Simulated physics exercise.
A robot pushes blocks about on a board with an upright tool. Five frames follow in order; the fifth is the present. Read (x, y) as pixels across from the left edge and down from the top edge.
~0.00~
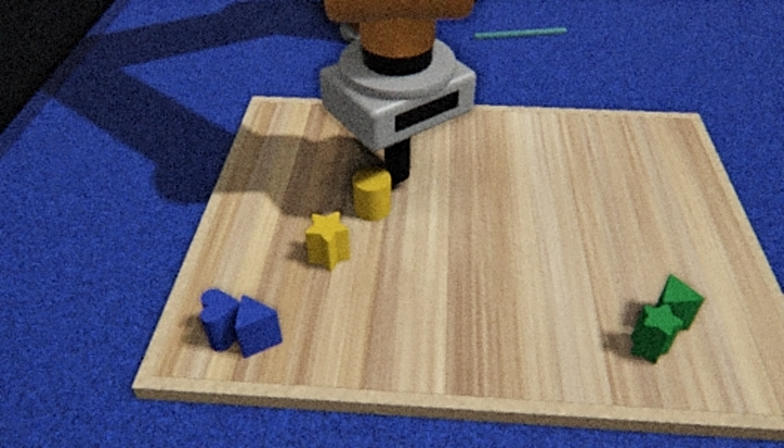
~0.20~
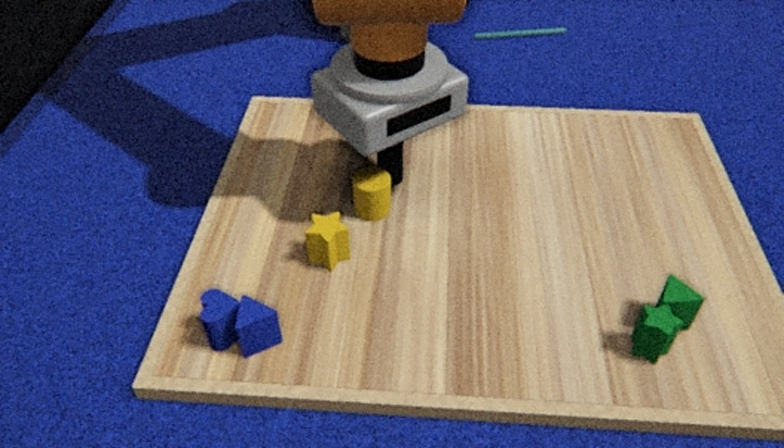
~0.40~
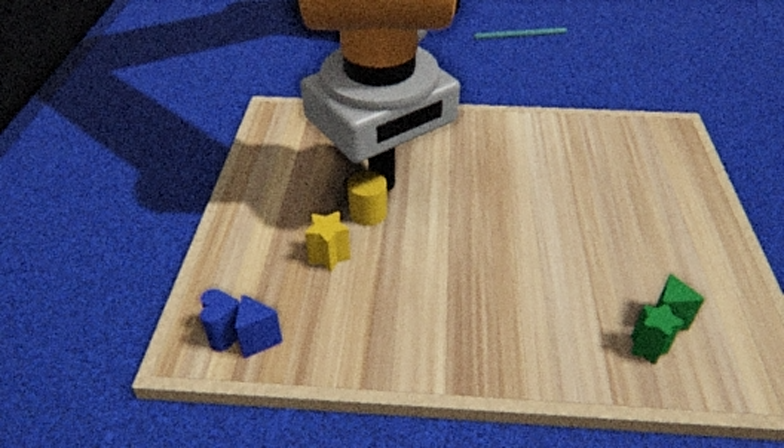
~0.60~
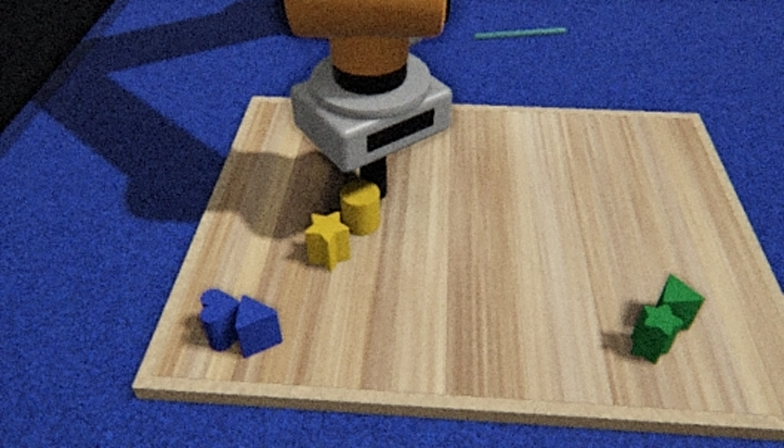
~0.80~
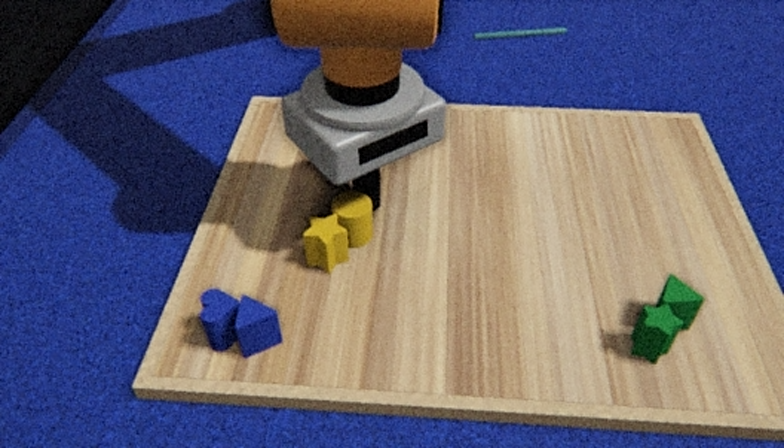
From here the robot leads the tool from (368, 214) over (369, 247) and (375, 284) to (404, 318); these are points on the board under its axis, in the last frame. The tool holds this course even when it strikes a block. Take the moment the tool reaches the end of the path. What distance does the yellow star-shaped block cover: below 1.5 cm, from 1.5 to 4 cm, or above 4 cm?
The distance will be 1.5 to 4 cm.
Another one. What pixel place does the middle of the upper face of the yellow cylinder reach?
The point I'd pick in the picture is (333, 246).
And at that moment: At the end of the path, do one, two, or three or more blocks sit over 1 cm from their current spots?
My count: 2.
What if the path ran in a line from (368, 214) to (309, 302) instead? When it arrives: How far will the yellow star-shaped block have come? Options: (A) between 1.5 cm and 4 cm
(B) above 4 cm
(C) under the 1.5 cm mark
The answer is B.
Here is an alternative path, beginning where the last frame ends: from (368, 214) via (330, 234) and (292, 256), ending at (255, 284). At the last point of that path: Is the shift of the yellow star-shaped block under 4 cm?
My answer is yes.
The first path, step by step. One third of the way, tool (368, 238); yellow star-shaped block (302, 240); yellow cylinder (338, 232).
Two thirds of the way, tool (375, 275); yellow star-shaped block (295, 242), turned 30° clockwise; yellow cylinder (333, 246).
At the end, tool (404, 309); yellow star-shaped block (295, 242), turned 30° clockwise; yellow cylinder (333, 246).
